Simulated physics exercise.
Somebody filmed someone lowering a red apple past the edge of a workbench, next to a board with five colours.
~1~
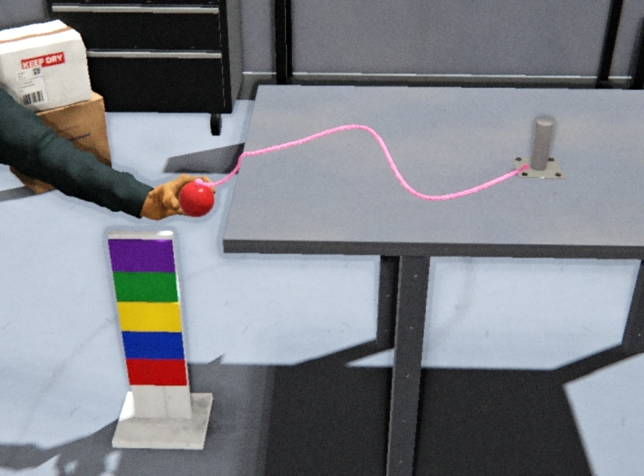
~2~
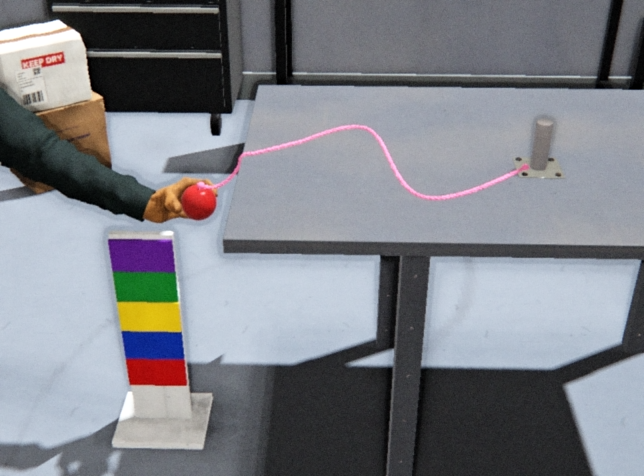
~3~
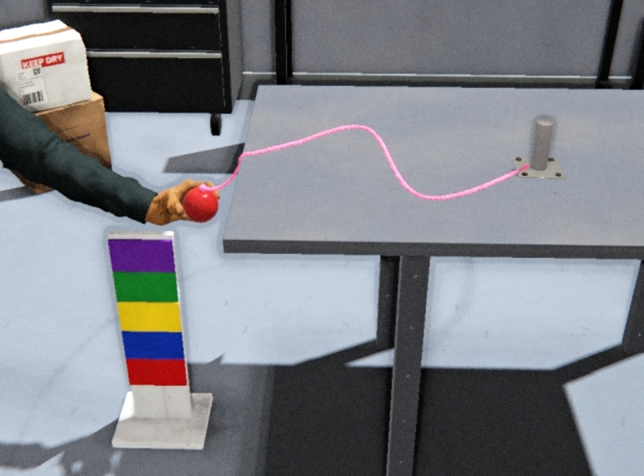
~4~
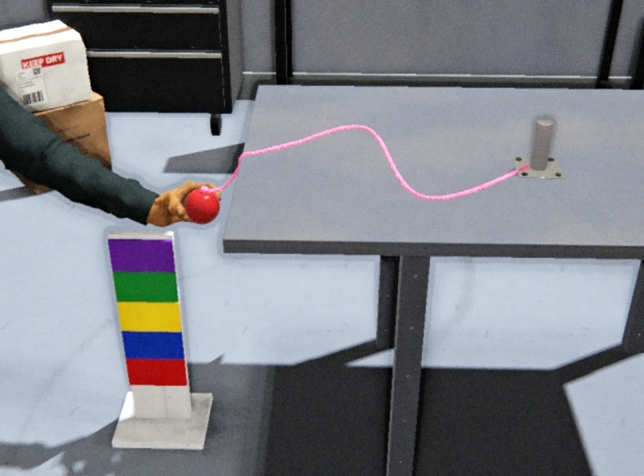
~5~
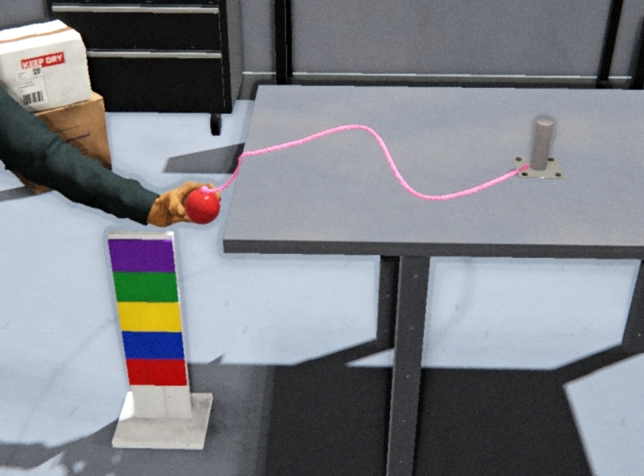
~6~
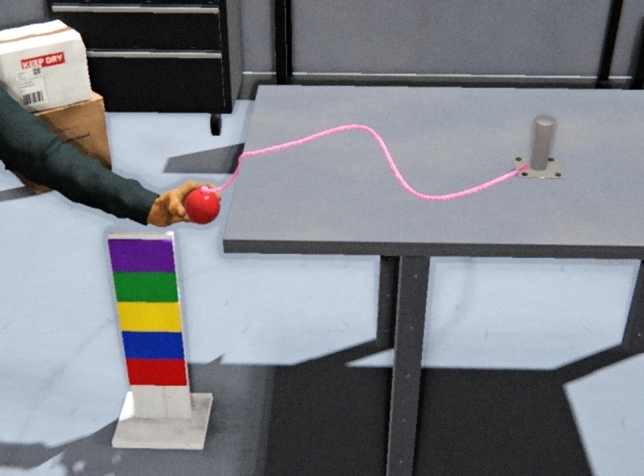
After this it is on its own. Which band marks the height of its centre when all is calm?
Its centre hangs level with the blue band.
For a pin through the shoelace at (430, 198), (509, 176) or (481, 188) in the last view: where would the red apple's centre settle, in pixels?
The places are (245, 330), (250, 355) and (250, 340).
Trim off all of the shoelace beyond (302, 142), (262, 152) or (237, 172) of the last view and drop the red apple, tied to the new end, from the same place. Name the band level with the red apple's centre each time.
Taking them in turn: Purple; green; yellow.
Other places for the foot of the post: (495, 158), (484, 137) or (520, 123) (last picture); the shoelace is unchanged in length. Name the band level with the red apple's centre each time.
Try by try: Red; red; blue.
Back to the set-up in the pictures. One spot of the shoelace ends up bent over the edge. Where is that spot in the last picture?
The one at (371, 131).
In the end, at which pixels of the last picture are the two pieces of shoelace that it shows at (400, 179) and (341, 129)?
Near (352, 165) and (240, 200).
Early on, apple near (251, 331); level with yellow.
Midway, apple near (248, 354); level with blue.
Finally, apple near (253, 359); level with blue. Its middle rests at the blue band.
